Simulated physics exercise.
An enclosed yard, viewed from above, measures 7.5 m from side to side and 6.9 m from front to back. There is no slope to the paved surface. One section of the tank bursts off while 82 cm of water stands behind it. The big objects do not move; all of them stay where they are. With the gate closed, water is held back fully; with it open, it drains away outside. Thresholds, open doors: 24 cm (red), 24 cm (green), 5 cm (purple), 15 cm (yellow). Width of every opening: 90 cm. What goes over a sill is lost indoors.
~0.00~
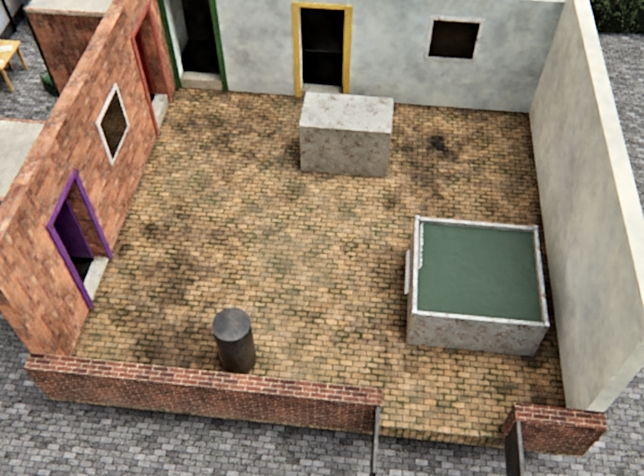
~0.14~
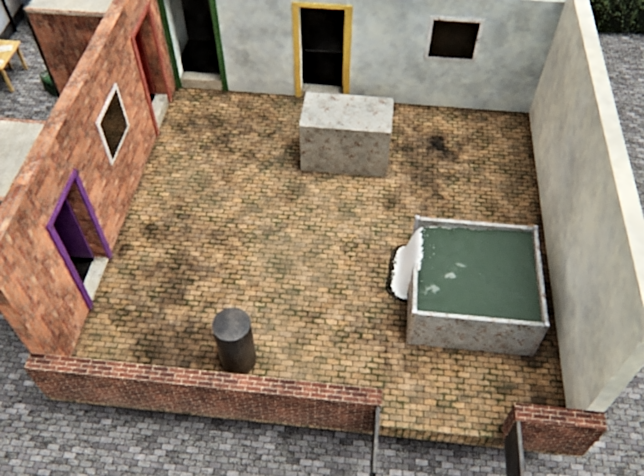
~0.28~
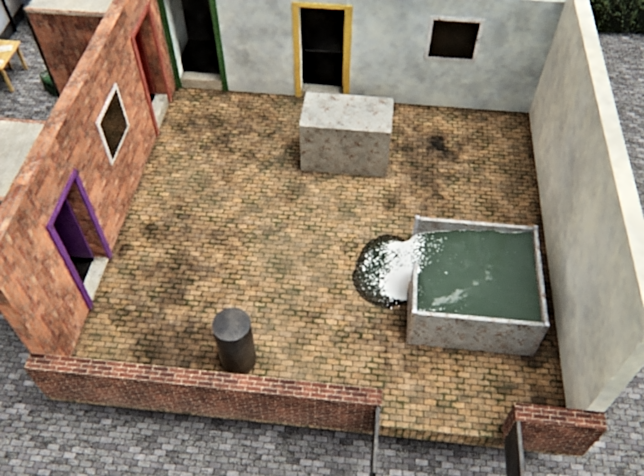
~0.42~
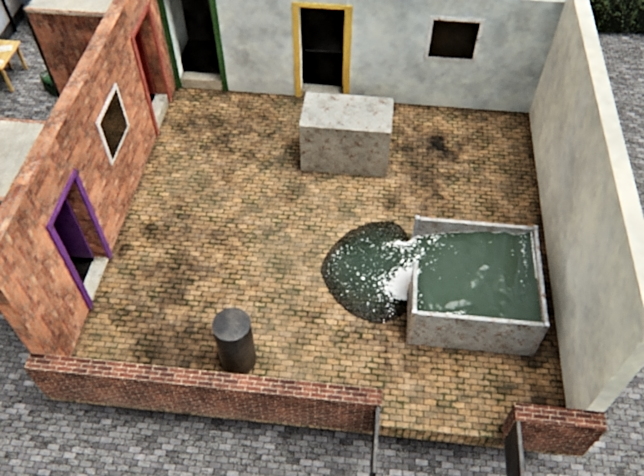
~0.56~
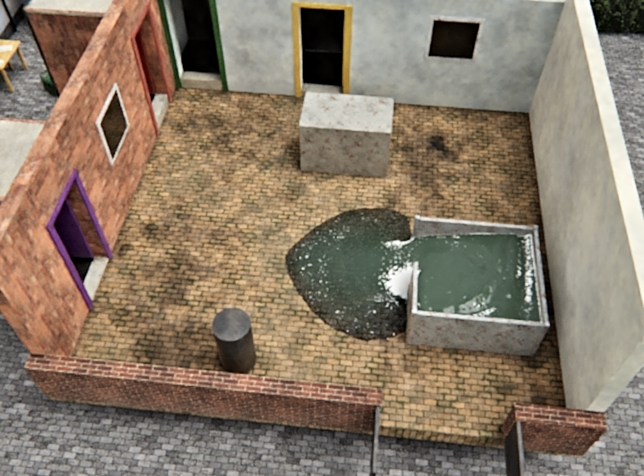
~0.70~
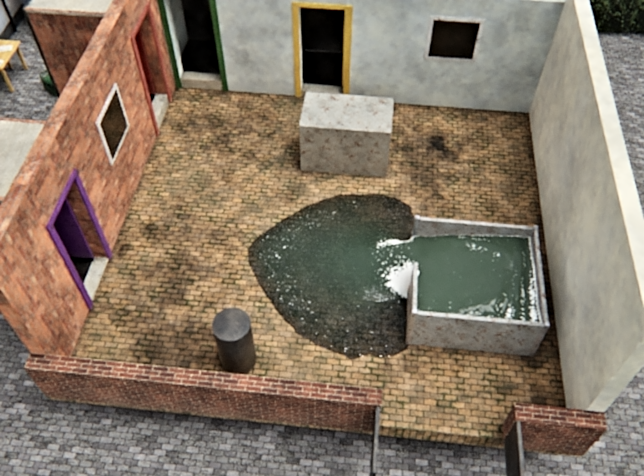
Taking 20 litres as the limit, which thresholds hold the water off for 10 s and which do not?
My prediction: At the red door the limit will hold. At the green door the limit will hold. At the purple door the limit will be broken. At the yellow door the limit will hold.
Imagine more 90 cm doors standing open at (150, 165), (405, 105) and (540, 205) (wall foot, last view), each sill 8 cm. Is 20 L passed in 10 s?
More, less, less.
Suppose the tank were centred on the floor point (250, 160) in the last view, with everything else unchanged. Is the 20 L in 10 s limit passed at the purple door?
Against the limit, the purple door gets no more than that.
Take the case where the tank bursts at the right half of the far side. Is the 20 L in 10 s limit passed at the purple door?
In that case, purple door: Less than that.
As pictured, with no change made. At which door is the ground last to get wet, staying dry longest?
Answer: The yellow door.
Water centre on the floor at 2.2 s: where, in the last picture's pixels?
(357, 270).
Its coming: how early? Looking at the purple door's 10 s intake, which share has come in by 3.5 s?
About 50 per cent.
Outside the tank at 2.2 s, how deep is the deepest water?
Peak depth: Approx. 29 cm.
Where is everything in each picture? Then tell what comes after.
In the first frame, still water, 82 cm deep, in the tank at (477, 271).
In the second frame, the front is at (407, 247), 0.5 m from the gap at (414, 261); 0.3 m2 of floor is under water; 82 cm left at the back of the tank.
In the third frame, the front is at (359, 283), 0.9 m from the gap at (414, 263); 1.0 m2 of floor is under water; 82 cm left at the back of the tank.
In the fourth frame, water pours out at (414, 265) and has run 1.4 m, to (327, 277); typically 8 cm deep outside, 79 cm at the tank's back.
In the fifth frame, the front is at (292, 254), 2.1 m from the gap at (414, 265); 3.9 m2 of floor is under water; 71 cm left at the back of the tank.
In the sixth frame, the front is at (255, 248), 2.8 m from the gap at (414, 264); 6.1 m2 of floor is under water; 70 cm left at the back of the tank.
After 1.4 s water covers 35 % of the floor and is deepest (40 cm) near (402, 272); red door not reached, green door not reached, purple door not reached, yellow door not reached.
After 2.2 s water covers 50 % of the floor and is deepest (29 cm) near (403, 264); red door not reached, green door not reached, purple door 12 cm at the sill, 20 L in, yellow door not reached.
After 3.5 s water covers 55 % of the floor and is deepest (26 cm) near (176, 88); red door 13 cm at the sill, 0 L in, green door 20 cm at the sill, 0 L in, purple door 15 cm at the sill, 105 L in, yellow door not reached.
After 6.0 s water covers 70 % of the floor and is deepest (15 cm) near (176, 88); red door 13 cm at the sill, 0 L in, green door 14 cm at the sill, 1 L in, purple door 11 cm at the sill, 179 L in, yellow door 4 cm at the sill, 0 L in.
After 10.0 s water covers 90 % of the floor and is deepest (9 cm) near (522, 114); red door 7 cm at the sill, 0 L in, green door 7 cm at the sill, 1 L in, purple door 7 cm at the sill, 207 L in, yellow door 5 cm at the sill, 0 L in.
